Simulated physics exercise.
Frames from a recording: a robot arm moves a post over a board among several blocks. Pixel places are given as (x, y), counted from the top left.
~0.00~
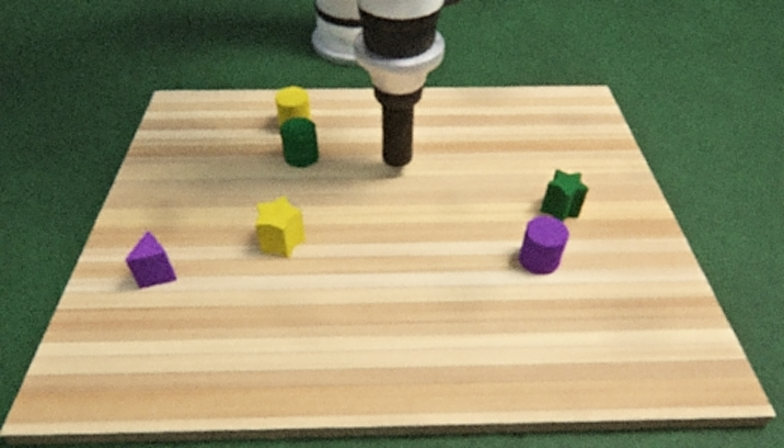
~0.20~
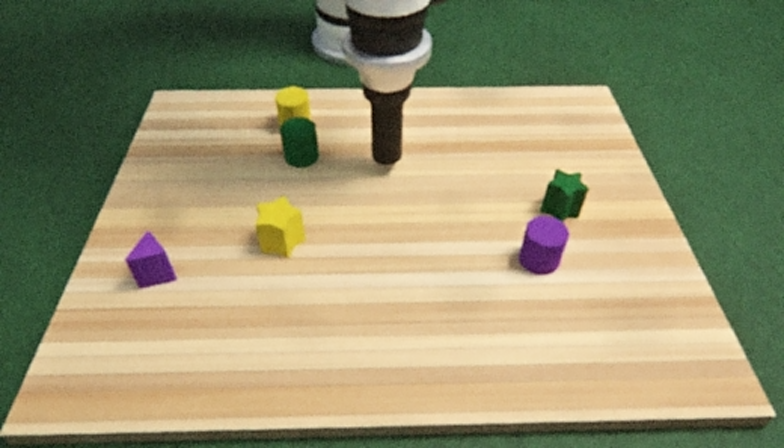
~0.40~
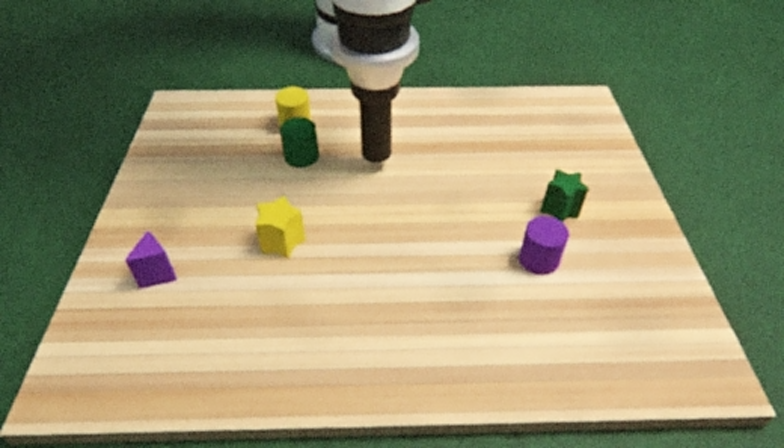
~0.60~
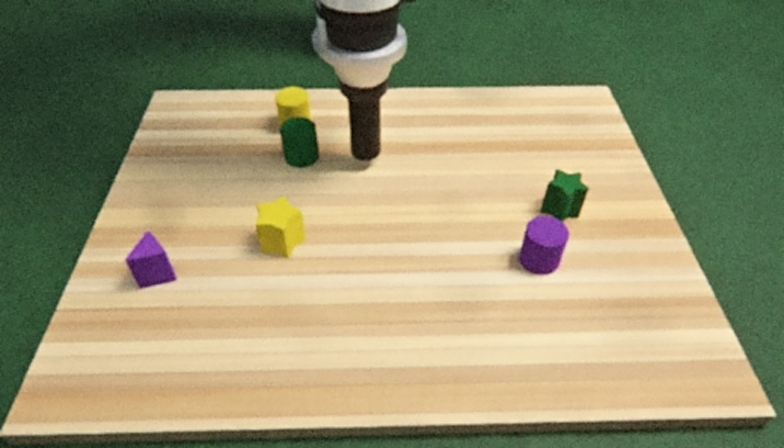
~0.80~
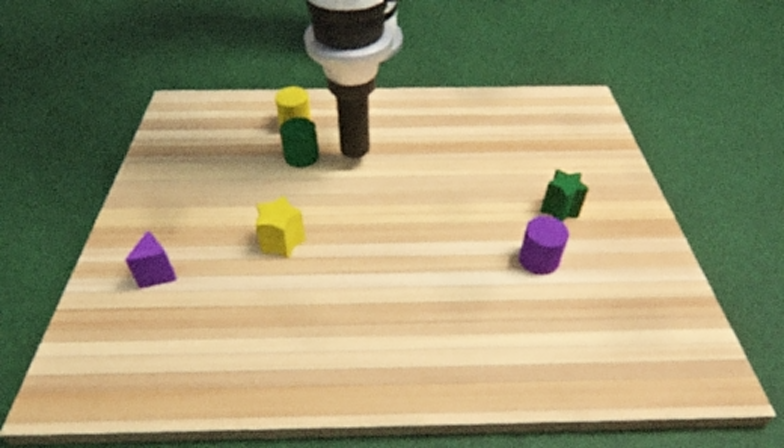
A robot arm with a dark post pointing down hangs over the far side of a striped, light wooden board on a green surface, seen from above at an angle. Yellow and green cylinders sit at the far left, a yellow star and purple triangular block nearer, and a green star and purple cylinder at right. The post slides slowly a short way left toward the green cylinder, touching nothing, while the blocks and camera stay still.
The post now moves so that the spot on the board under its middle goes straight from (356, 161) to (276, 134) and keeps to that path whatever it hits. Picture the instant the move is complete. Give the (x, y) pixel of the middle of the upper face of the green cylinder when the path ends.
My estimate: (263, 127).
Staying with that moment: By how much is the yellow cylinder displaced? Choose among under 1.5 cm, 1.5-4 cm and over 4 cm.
Distance: 1.5 to 4 cm.
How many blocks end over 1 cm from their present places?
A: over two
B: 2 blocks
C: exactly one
That would be B.
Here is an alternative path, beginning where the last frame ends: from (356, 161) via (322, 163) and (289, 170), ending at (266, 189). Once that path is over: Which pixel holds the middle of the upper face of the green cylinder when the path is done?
The answer is (266, 125).
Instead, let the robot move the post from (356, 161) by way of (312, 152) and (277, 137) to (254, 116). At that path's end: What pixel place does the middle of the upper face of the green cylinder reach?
Its top centre is at about (247, 123).
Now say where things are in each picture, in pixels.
The first frame shows tip of the post (397, 158), middles of tops, yellow cylinder (292, 96), green cylinder (298, 127).
The second frame shows post (387, 156), nothing pushed.
The third frame shows post (377, 154), nothing pushed.
The fourth frame shows post (366, 151), nothing pushed.
The fifth frame shows post (355, 149), yellow cylinder (292, 96), green cylinder (298, 127).
On the path given first. One third of the way, post (327, 140); green cylinder (291, 127).
Two thirds of the way, post (299, 131); green cylinder (269, 127).
At the end, post (274, 122); yellow cylinder (283, 88); green cylinder (263, 127).
